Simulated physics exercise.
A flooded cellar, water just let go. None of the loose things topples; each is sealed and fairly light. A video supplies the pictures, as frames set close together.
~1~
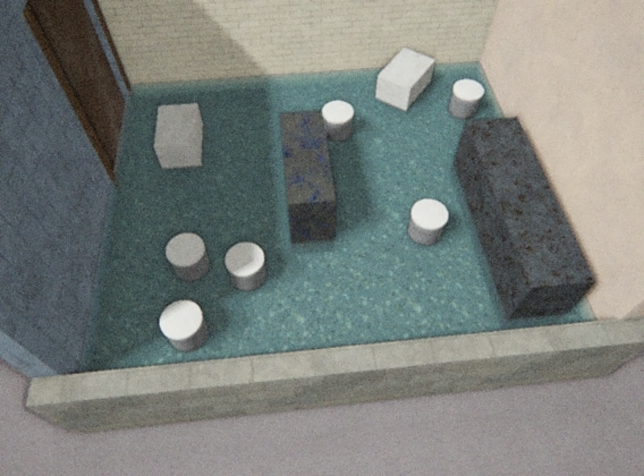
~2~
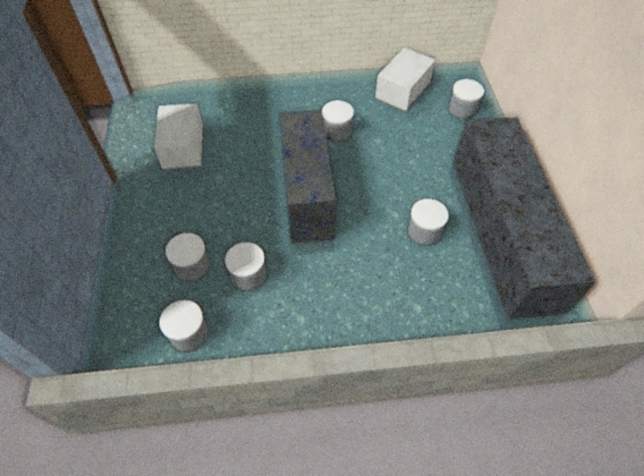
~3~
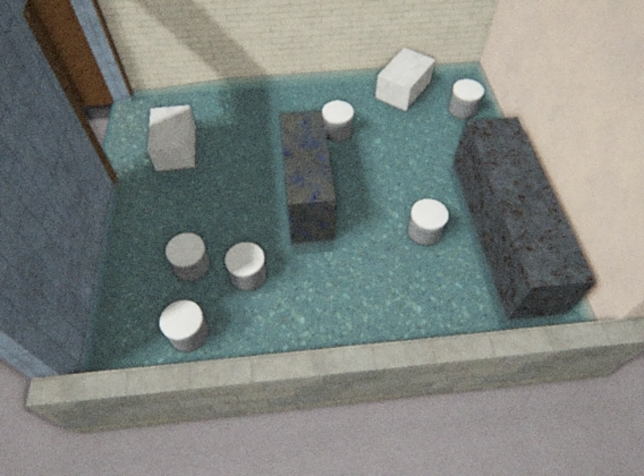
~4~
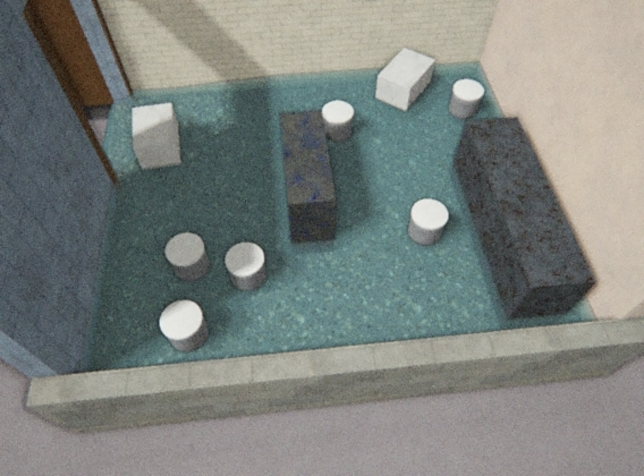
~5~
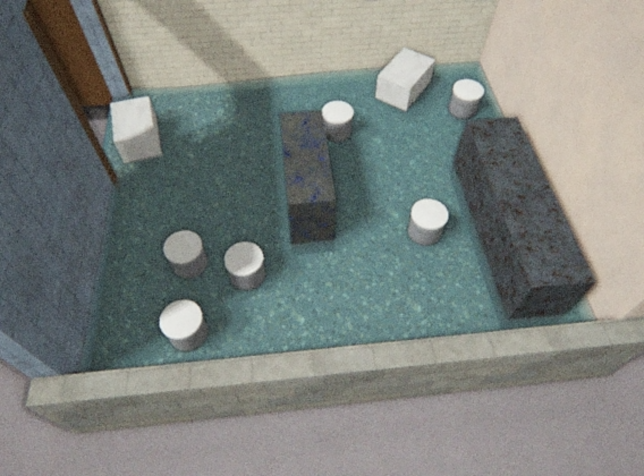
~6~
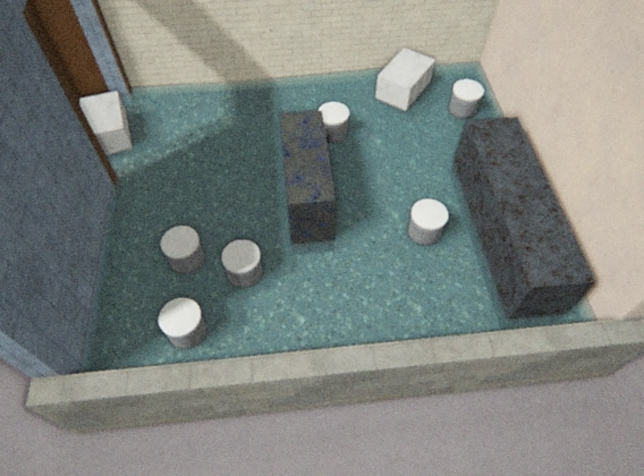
Flooded cellar with pale crates and pails, one crate floating left to the doorway, then nearby pails shifting very slightly.
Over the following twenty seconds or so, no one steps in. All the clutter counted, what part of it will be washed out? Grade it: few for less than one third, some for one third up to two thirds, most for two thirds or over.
Grade: Most.
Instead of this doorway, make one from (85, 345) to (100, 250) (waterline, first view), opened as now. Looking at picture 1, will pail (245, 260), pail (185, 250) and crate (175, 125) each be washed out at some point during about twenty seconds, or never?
As listed: Washed out, carried outside, out.
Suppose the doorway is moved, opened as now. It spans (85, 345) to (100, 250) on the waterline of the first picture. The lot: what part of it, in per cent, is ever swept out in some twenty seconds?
60 per cent.
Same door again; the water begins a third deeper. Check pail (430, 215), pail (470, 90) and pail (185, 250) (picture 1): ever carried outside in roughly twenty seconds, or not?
Taking them in order: Remains in the room; remains in the room; leaves the room.
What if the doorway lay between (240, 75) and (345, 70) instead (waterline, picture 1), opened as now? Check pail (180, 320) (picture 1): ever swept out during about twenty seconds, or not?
Remains.
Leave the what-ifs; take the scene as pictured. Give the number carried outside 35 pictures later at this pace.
5.
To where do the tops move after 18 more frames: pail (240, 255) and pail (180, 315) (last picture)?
Roughly (167, 139) and (136, 233).
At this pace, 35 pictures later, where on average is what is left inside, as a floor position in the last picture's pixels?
The average sits close to (285, 165).
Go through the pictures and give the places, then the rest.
In the first frame, a crate at (176, 124) floats; a pail at (185, 249), afloat; 0 of 8 have shifted.
In the second frame, a crate at (176, 125), afloat; a pail at (185, 249), afloat; 0 of 8 have shifted.
In the third frame, a crate at (169, 127), afloat, close to its start; a pail at (185, 249), afloat; 1 of 8 have shifted.
In the fourth frame, a crate at (153, 125), afloat, close to its start; a pail at (185, 248), afloat; 1 of 8 have shifted.
In the fifth frame, a crate at (132, 118) floats, a stride from its start; a pail at (183, 246), afloat, close to its start; 1 of 8 have shifted.
In the sixth frame, a crate at (101, 113) floats, a stride from its start; a pail at (180, 241) floats, close to its start; 3 of 8 have shifted.
A moment on, 1 of 8 are out; 7 afloat.
Next, 3 of 8 are out; 5 afloat.
Later, 5 of 8 are out; 3 afloat.
In the end, 6 of 8 are out; 2 afloat.
